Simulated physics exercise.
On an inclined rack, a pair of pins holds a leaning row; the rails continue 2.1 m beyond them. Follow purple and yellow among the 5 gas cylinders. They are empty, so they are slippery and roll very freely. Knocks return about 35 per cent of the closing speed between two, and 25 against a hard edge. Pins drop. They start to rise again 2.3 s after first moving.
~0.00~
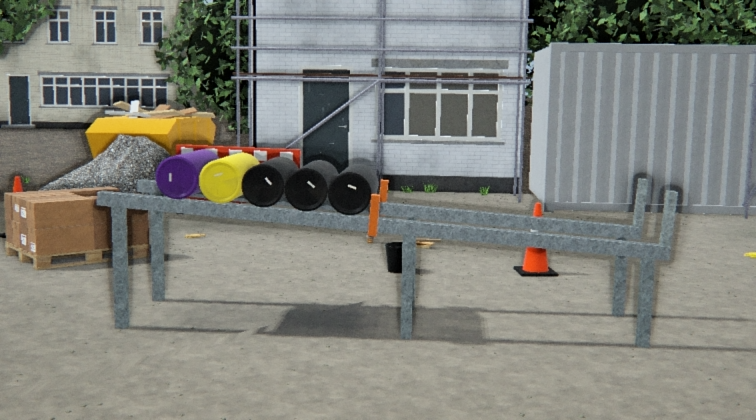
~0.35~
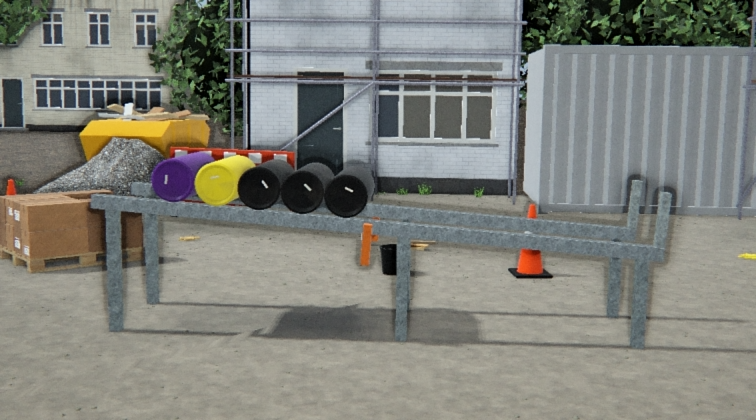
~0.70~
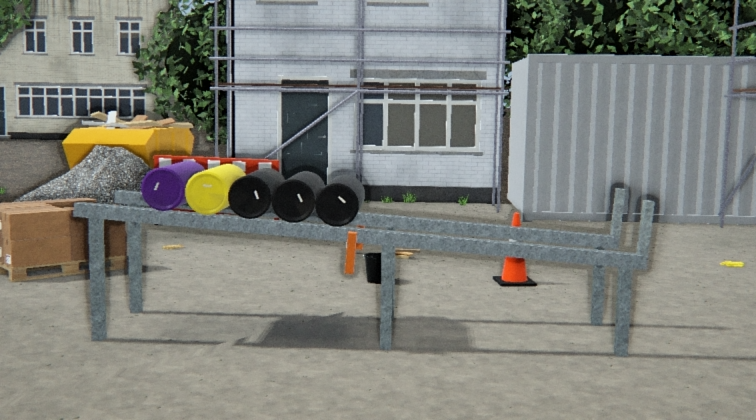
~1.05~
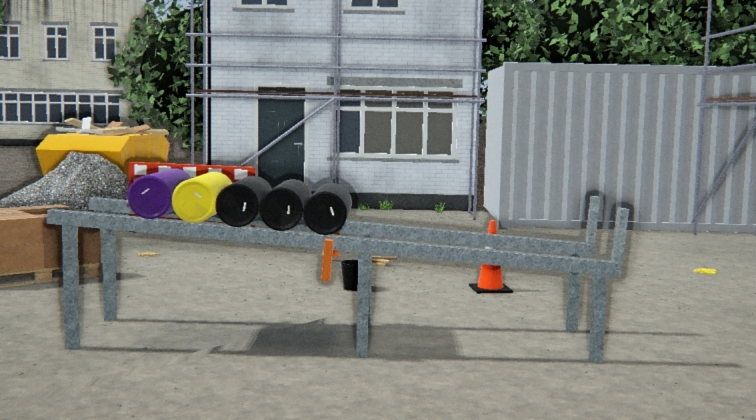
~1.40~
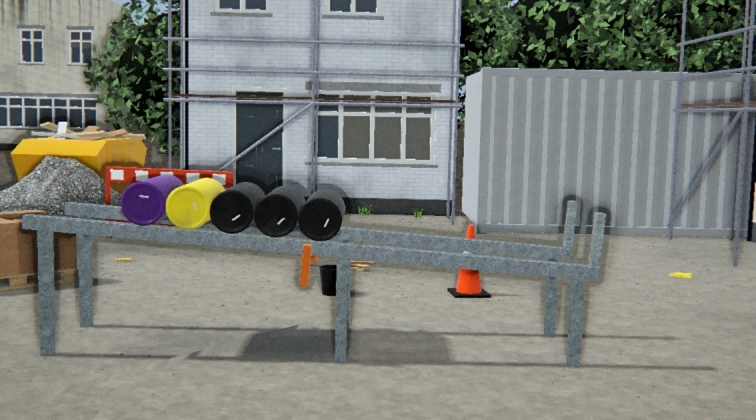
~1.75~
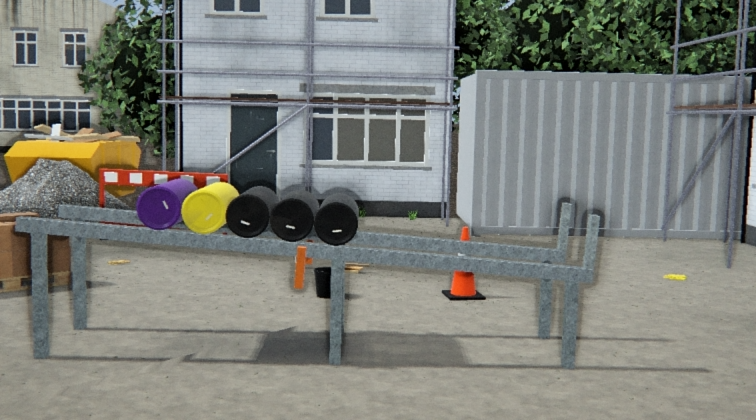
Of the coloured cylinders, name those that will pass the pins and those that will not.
My prediction: Purple cylinder will be kept back. Yellow will be kept back.
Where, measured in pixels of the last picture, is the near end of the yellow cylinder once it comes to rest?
(278, 219).
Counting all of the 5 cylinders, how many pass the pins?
Count of them: 3.
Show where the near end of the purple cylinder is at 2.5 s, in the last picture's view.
Near (222, 214).
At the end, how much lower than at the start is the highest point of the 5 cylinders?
About 5 cm.
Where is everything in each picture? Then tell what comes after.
Purple at (177, 178), yellow at (220, 182); pins up; the rack falls 4°, in the first frame.
Purple at (173, 181), yellow at (215, 185); pins down, in the second frame.
Purple at (163, 190), yellow at (206, 193); pins down; the first has rolled 5 cm, in the third frame.
Purple at (149, 198), yellow at (193, 202); pins down; the first has rolled 15 cm, in the fourth frame.
Purple at (143, 204), yellow at (187, 208); pins down; the first has rolled 25 cm, in the fifth frame.
Purple at (159, 208), yellow at (203, 212); pins down; the first has rolled 40 cm, in the sixth frame.
After 2.5 s, purple is on the rails, 60 cm above the pins, rolling right; yellow is on the rails, 30 cm above the pins, rolling right; 3 through so far.
After 3.3 s, purple is on the rails, 50 cm above the pins; yellow is on the rails, 20 cm above the pins; 3 through so far.
At rest (4.2 s), purple is on the rails, 50 cm above the pins; yellow is on the rails, 20 cm above the pins; 3 through so far.
